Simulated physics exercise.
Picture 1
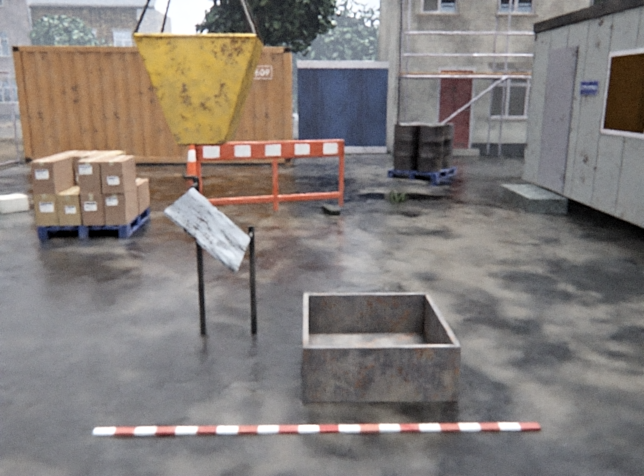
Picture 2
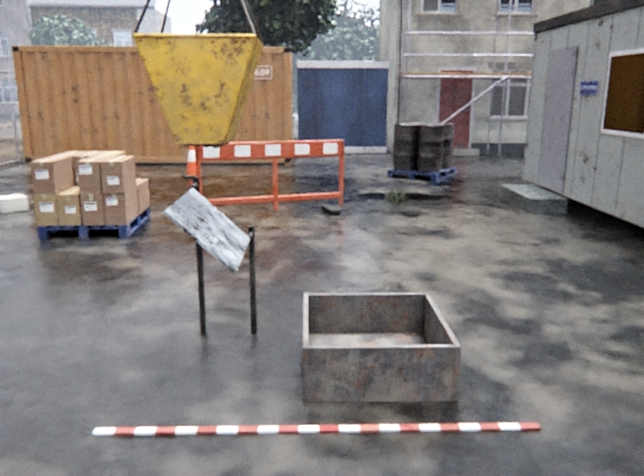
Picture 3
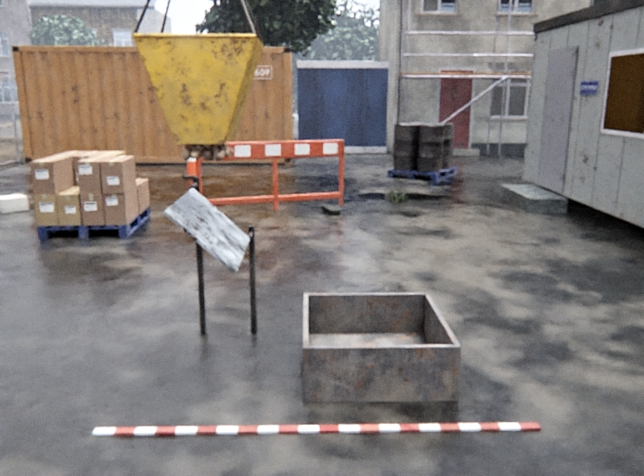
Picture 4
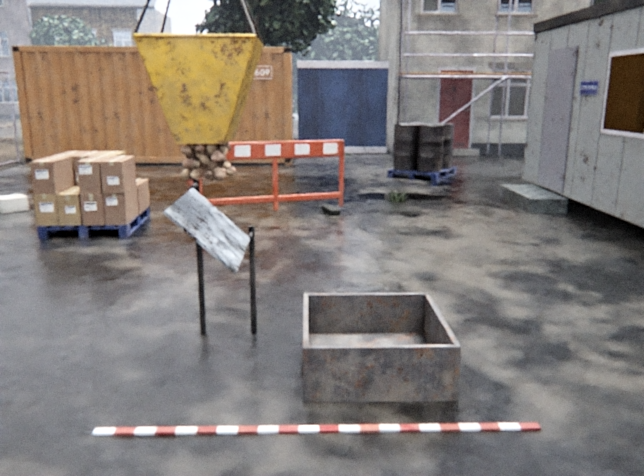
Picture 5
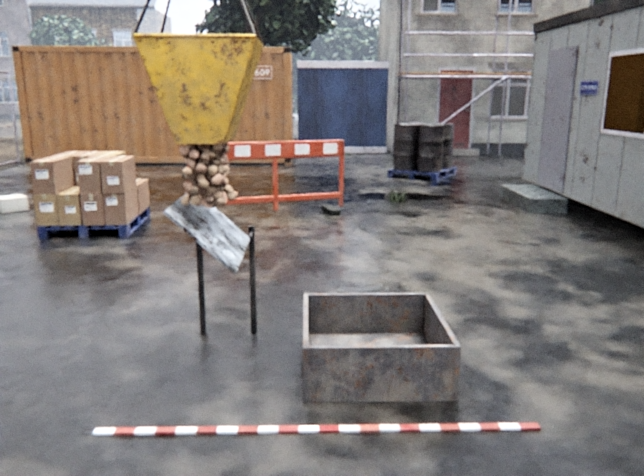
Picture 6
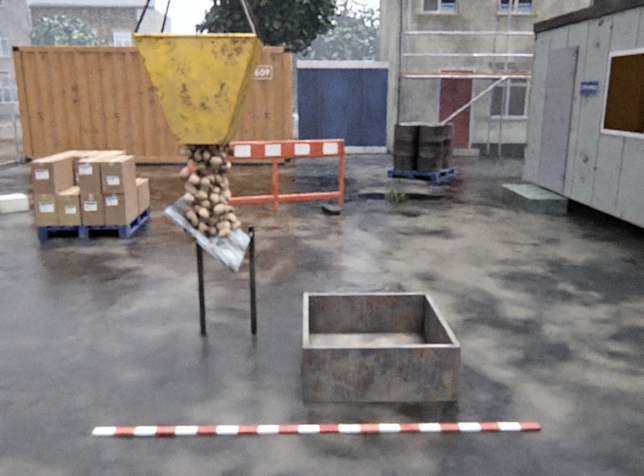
A yellow skip hangs from lines at the upper left of a wet, grey yard, seen from slightly above by a still camera. Below it stands a tilted pale slab on dark posts, with an open rusty box and a red-and-white staff in front, stacked cartons left and an orange container behind. Brown and pale rounded stones emerge from the skip's bottom, drop in a thickening stream, and reach the slab.
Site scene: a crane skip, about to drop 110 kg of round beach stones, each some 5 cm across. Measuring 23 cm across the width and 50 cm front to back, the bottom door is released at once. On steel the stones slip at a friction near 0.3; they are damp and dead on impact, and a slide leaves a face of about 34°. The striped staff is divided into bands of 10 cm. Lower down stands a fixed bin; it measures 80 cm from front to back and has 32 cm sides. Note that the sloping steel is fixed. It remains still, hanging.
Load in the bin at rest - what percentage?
Roughly 25 percent.
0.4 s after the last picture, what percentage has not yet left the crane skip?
Roughly 0 percent is held.
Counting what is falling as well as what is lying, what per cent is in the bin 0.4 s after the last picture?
Near 5 percent at that time.
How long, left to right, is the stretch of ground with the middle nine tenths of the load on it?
Width: Near 120 cm.
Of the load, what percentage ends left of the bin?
Around 60 in a hundred of them.
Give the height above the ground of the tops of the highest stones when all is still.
The topmost stones rest about 18 cm above the ground.
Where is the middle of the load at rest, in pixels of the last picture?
I'd point to close to (296, 359) in the last picture.
Then, 0.4 s after the last picture, 1 % in the crane skip, 34 % on the steel, 58 % falling or lying left of the bin, 6 % falling or lying in the bin, 1 % falling or lying beside or right of the bin; the stones farthest right are at (372, 347).
Then, 0.8 s after the last picture, 0 % in the crane skip, 1 % on the steel, 67 % falling or lying left of the bin, 23 % falling or lying in the bin, 9 % falling or lying beside or right of the bin; the stones farthest right are at (433, 357).
Then, 1.4 s after the last picture, 0 % in the crane skip, 61 % falling or lying left of the bin, 25 % falling or lying in the bin, 13 % falling or lying beside or right of the bin; the stones farthest right are at (445, 346).
Then, 2.3 s after the last picture, 0 % in the crane skip, 61 % falling or lying left of the bin, 25 % falling or lying in the bin, 13 % falling or lying beside or right of the bin; the stones farthest right are at (453, 345).
Then, 4.2 s after the last picture, 0 % in the crane skip, 61 % left of the bin, 25 % in the bin, 13 % beside or right of the bin; the stones farthest right are at (453, 345).
